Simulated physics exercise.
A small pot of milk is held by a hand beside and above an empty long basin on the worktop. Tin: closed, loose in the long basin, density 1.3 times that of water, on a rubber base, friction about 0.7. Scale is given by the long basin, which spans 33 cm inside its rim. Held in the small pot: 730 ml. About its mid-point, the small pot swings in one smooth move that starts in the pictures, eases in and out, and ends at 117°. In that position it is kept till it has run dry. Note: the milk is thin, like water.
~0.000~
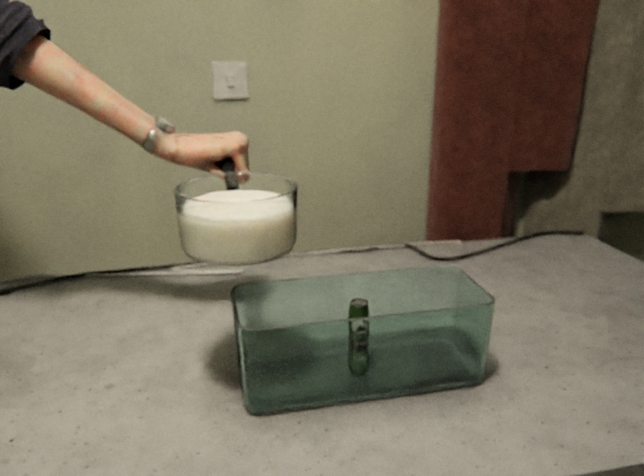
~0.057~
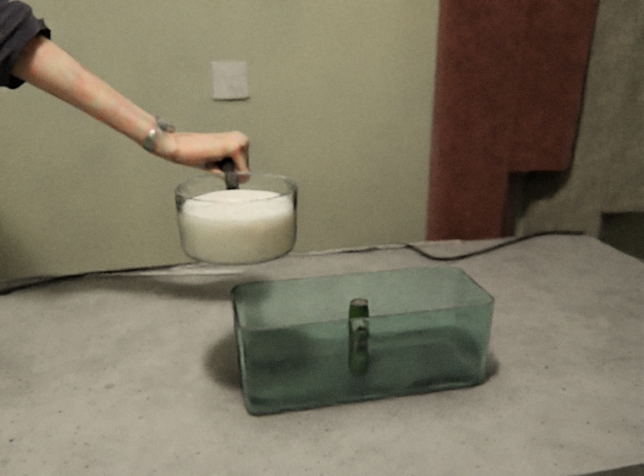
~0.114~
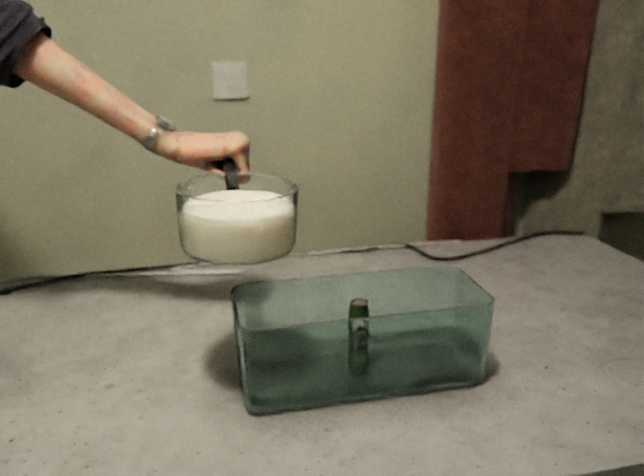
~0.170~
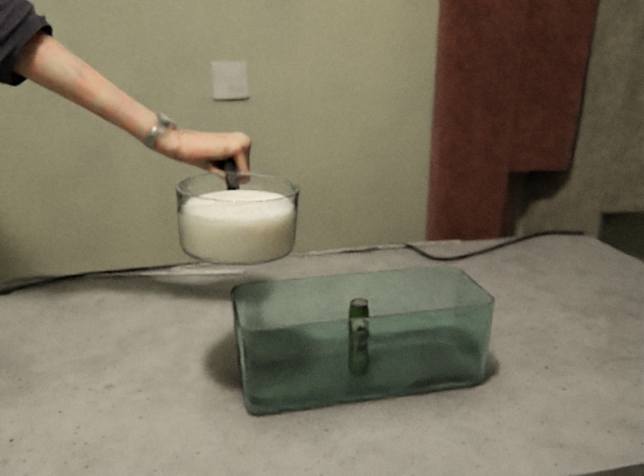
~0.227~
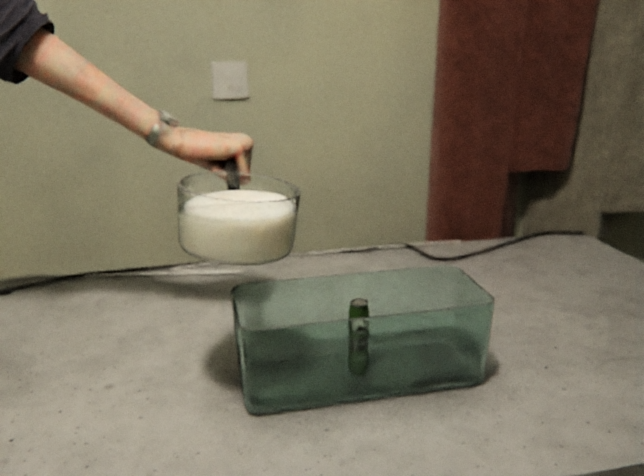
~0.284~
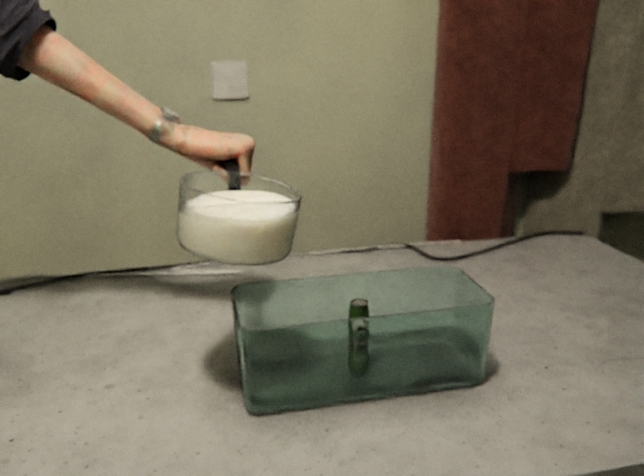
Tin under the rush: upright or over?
It stays on its base.
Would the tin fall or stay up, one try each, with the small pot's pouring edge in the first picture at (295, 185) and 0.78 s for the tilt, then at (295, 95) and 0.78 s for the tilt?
In the first try it comes down; in the second it comes down.
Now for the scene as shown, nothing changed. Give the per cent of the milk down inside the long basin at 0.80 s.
Fraction in basin: Approx. 12%.
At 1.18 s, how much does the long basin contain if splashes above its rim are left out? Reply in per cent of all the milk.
My estimate is about 86 percent.
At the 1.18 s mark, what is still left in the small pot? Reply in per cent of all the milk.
Roughly 8 percent remains.
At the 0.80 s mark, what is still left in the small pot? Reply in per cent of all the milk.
Roughly 62 per cent.
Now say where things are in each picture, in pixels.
In the first frame, it leans 0°; its right rim is at (295, 185); the milk meets the walls at (180, 207) and (292, 199); the long basin's rim runs from (235, 308) to (475, 284); the tin's top is at (359, 305).
In the second frame, it leans 0°; its right rim is at (295, 185); the milk meets the walls at (180, 207) and (292, 199).
In the third frame, it leans 2°; its right rim is at (296, 186); the milk meets the walls at (180, 207) and (293, 200).
In the fourth frame, it leans 4°; its right rim is at (297, 188); the milk meets the walls at (181, 207) and (293, 200).
In the fifth frame, it leans 6°; its right rim is at (298, 191); the milk meets the walls at (181, 207) and (294, 201).
In the sixth frame, it leans 10°; its right rim is at (299, 195); the milk meets the walls at (181, 207) and (295, 201).
After 0.80 s the tilt is 64° and 61 per cent is still to pour; the tin stands where it began.
After 1.18 s the tilt is 104° and 8 per cent is still to pour; the tin stands where it began.
After 1.57 s the tilt is 117° and 0 per cent is still to pour; the tin stands where it began.
After 2.00 s the tilt is 117° and 0 per cent is still to pour; the tin stands where it began.
In the end the tin stands where it began.
